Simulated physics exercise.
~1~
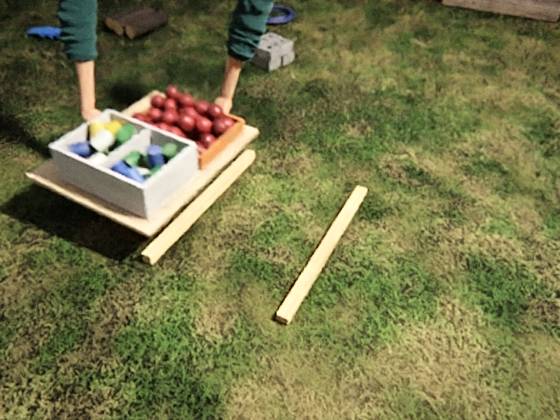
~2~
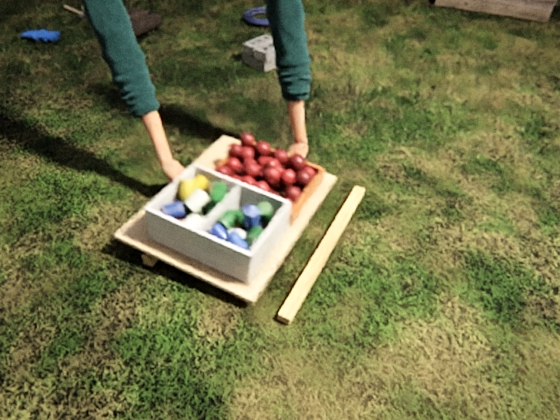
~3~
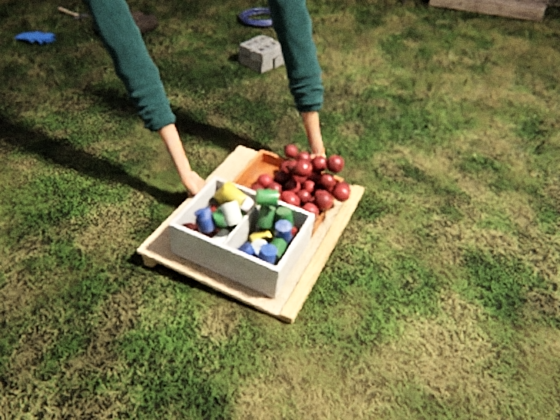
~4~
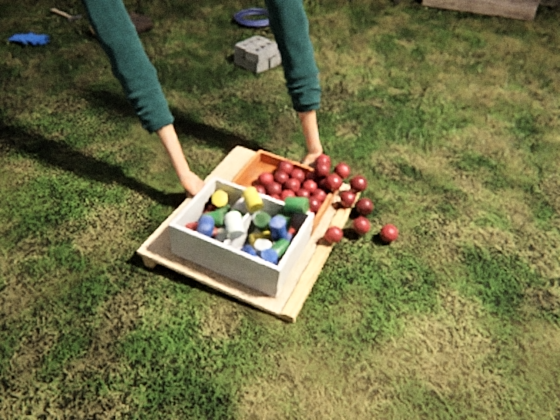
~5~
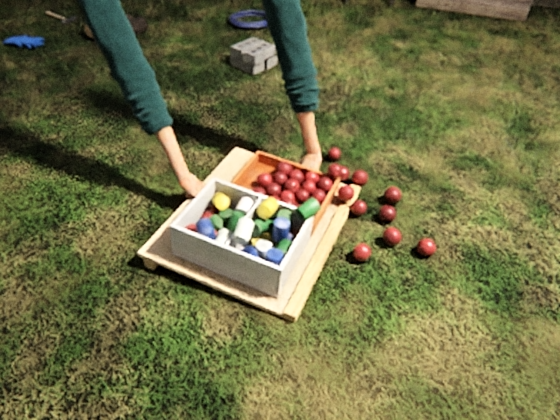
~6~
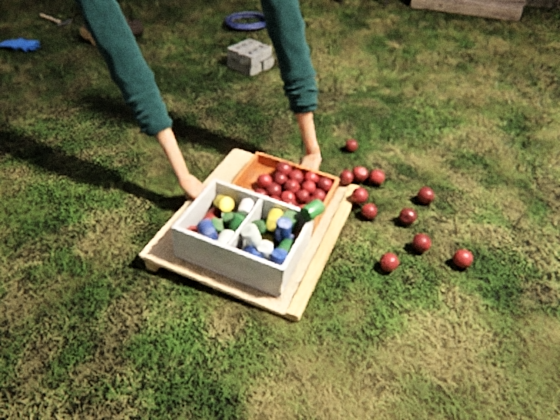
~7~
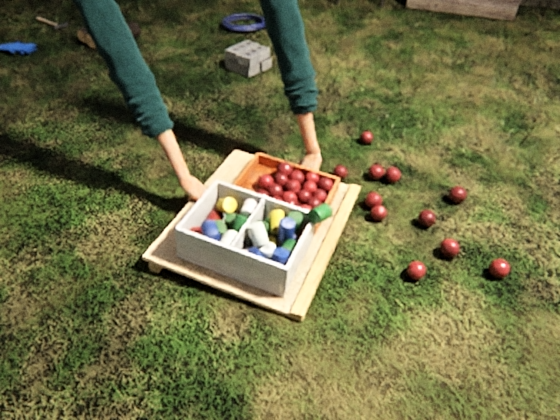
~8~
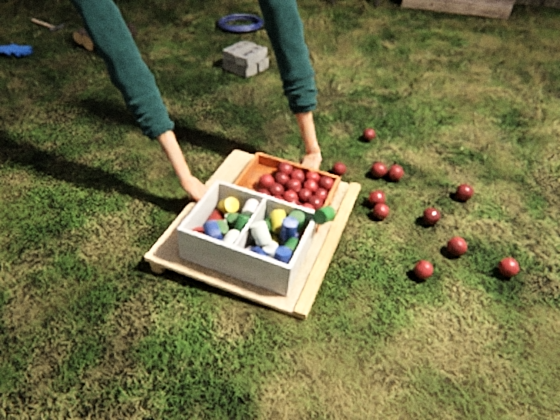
A board carrying a white divided tub of colourful little jars and an orange tub of red apples is swung down to the right by two green-sleeved arms, toward a wooden batten on the grass. It lands against the batten and stops there, the hands still holding its back edge. The apples surge up and over the right side of the orange tub, while the jars jumble inside the white one. The spilled apples roll away rightward and spread across the grass. They come to rest scattered, with many apples and nearly all the jars still in their tubs.
